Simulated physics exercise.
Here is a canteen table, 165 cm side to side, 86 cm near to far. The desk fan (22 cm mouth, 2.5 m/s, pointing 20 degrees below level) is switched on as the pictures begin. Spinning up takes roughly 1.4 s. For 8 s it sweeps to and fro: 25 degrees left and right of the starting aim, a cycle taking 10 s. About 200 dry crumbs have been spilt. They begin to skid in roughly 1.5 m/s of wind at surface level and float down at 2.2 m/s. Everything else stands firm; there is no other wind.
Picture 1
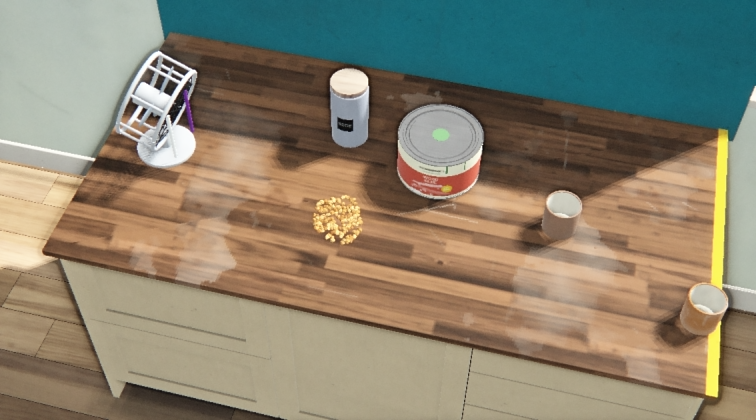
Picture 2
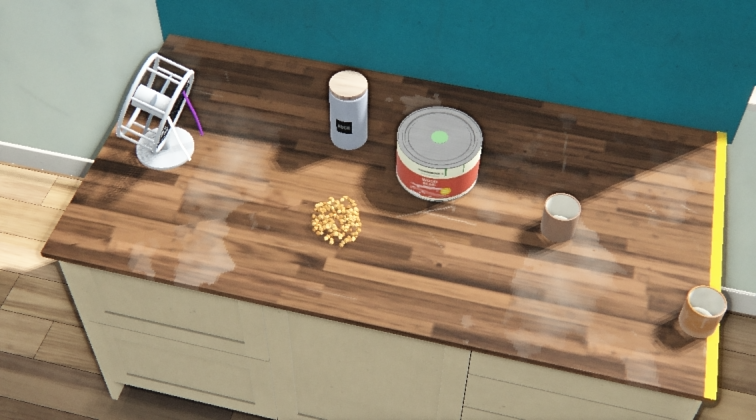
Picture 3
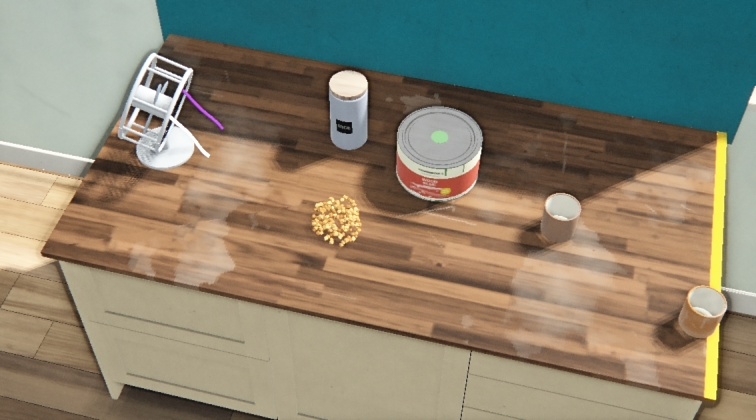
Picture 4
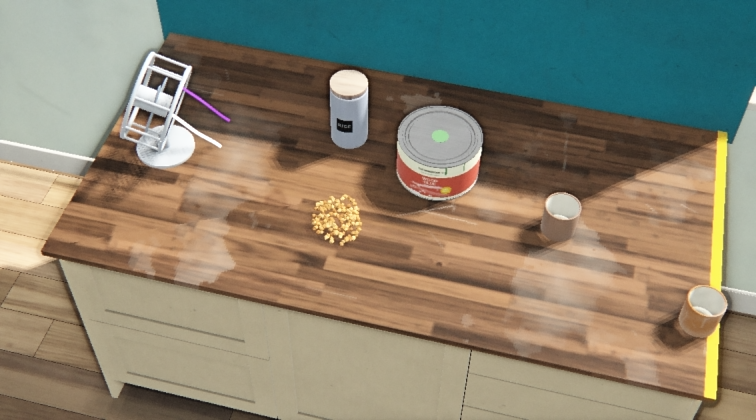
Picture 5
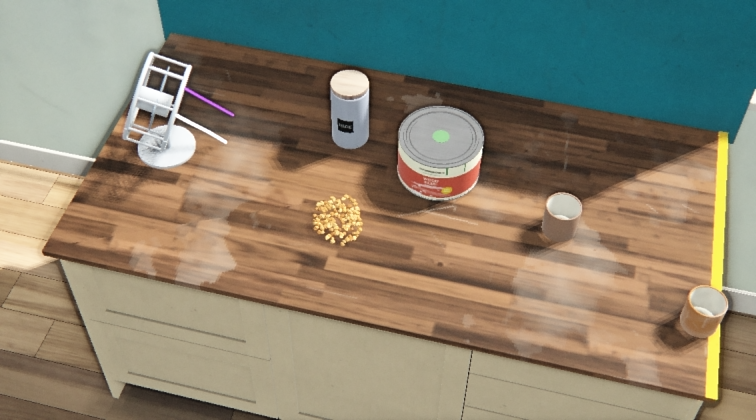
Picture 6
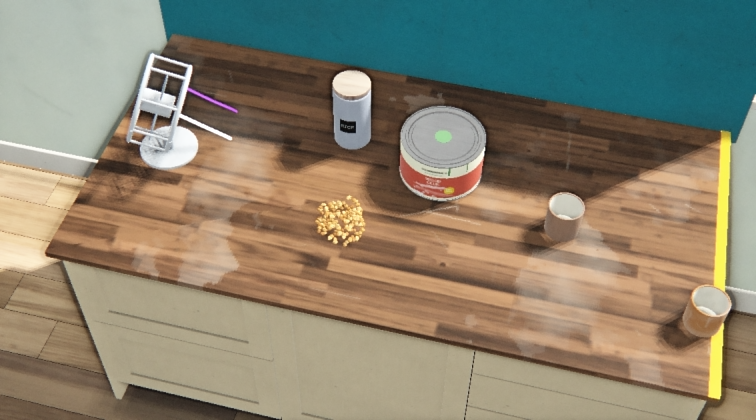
Wooden tabletop holding a tin, jar, two cups and golden crumbs, with a small white fan turning slightly and its ribbons lifting outward.
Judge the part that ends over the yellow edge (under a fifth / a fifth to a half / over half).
Of the dry crumbs, under a fifth end over the yellow edge.
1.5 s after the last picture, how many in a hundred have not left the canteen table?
About 60 %.
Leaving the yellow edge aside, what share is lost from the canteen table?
About 100 %.
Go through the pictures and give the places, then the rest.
The middle of the dry crumbs is near (338, 218), none has stirred yet and the mouth of the desk fan is at (157, 102), in the first picture.
The middle of the dry crumbs is near (337, 219), none has stirred yet and the yellow edge is centred on (722, 253), in the second picture.
The middle of the dry crumbs is near (337, 219), none has stirred yet, the top of a jar is at (348, 83) and the top of a large tin is at (440, 137), in the third picture.
The middle of the dry crumbs is near (337, 218), none has stirred yet and the head of the desk fan has turned about 10 degrees towards the back, in the fourth picture.
The middle of the dry crumbs is near (338, 218) and none has stirred yet, in the fifth picture.
The middle of the dry crumbs is near (341, 218), about 1 % have left their places and the head of the desk fan has turned about 16 degrees towards the back, in the sixth picture.
Then, 0.5 s after the last picture the count stands so, 0 % are over the yellow edge; the middle of those left on the top is near (442, 286).
Then, 1.5 s after the last picture the count stands so, 3 % are over the yellow edge; the middle of those left on the top is near (528, 346).
Then, 3.3 s after the last picture the count stands so, 3 % are over the yellow edge; the middle of those left on the top is near (528, 346).
Then, 6.9 s after the last picture, at the end, 4 % are over the yellow edge.
